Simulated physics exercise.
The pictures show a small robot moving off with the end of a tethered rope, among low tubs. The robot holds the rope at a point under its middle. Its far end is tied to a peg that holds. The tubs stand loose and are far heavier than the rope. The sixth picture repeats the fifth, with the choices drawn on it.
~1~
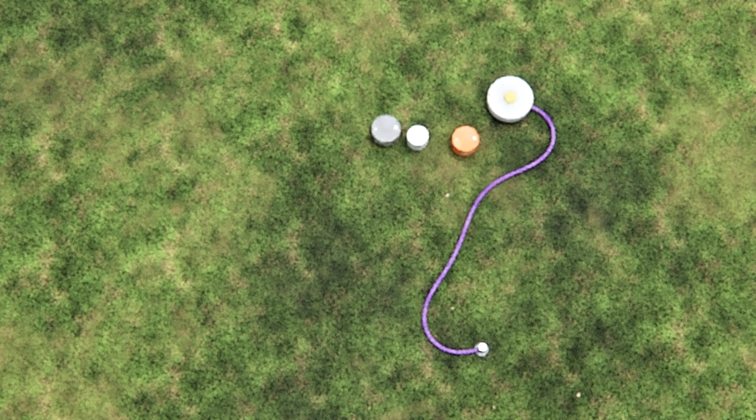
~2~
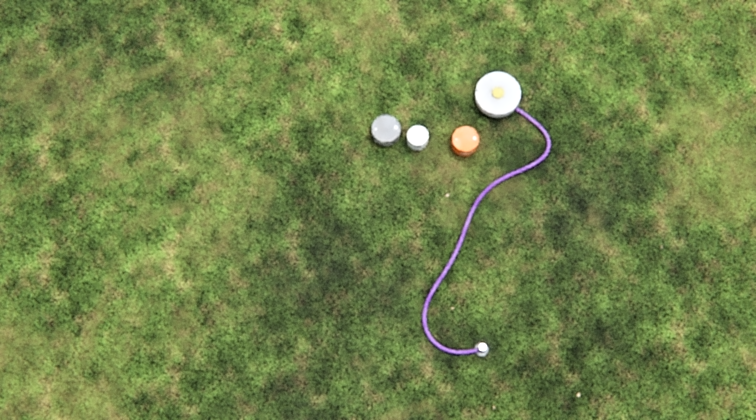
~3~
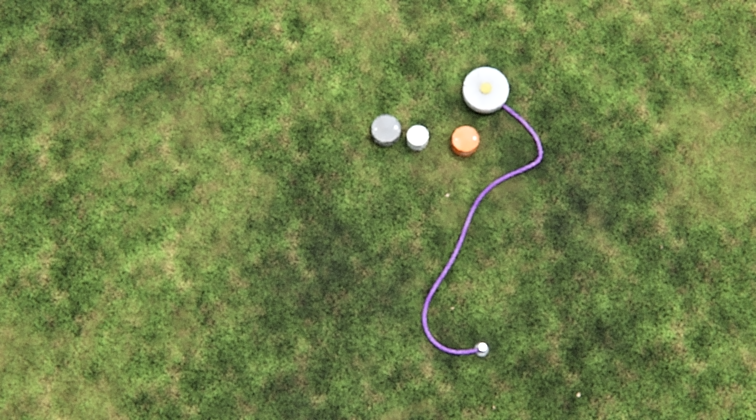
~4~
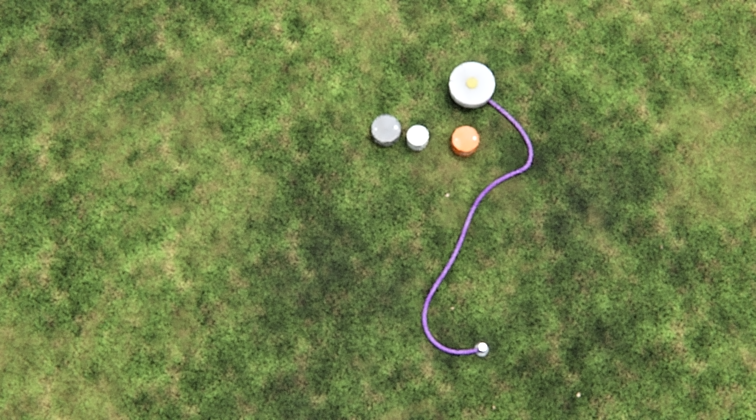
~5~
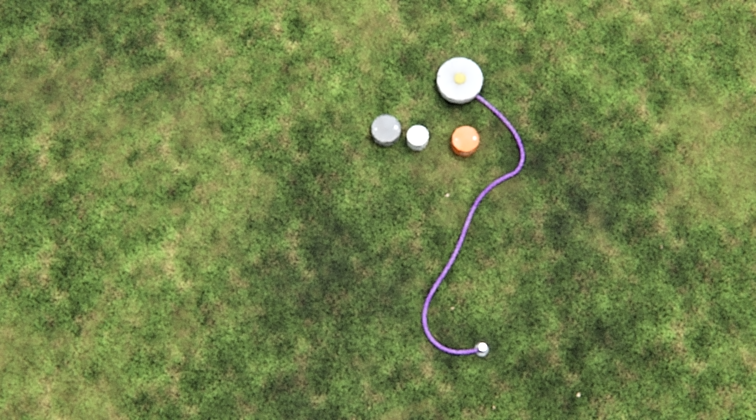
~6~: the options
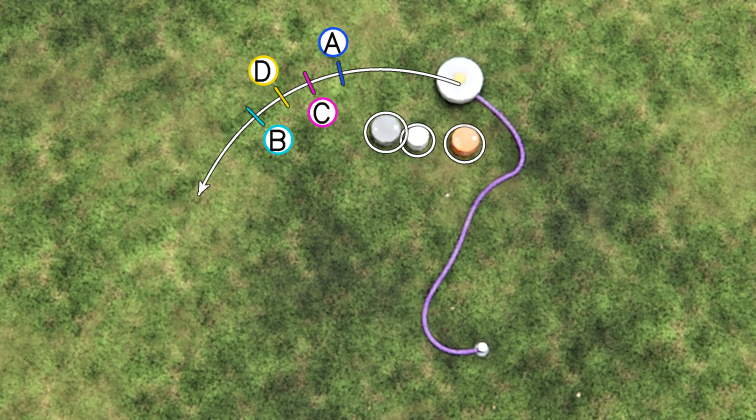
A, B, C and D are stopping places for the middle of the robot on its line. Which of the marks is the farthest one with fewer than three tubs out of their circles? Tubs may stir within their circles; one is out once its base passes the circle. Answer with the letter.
At D, and not beyond.
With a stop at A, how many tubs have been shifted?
The count is none.
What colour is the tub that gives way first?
Orange.
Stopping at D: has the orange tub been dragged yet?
Yes.
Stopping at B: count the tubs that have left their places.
By then, three.
On the marked copy, A at (341, 73); B at (255, 117); C at (309, 83); D at (282, 97); the route from (459, 84) via (303, 86) to (199, 195).
Following D. Soon after the start, robot (397, 67).
Later, robot (332, 73).
In the end, robot (281, 94); white tub (413, 142); orange tub (426, 162); one over the rings.
As for the rest, A is within the limit but short; B has three over the rings; C is within the limit but short.
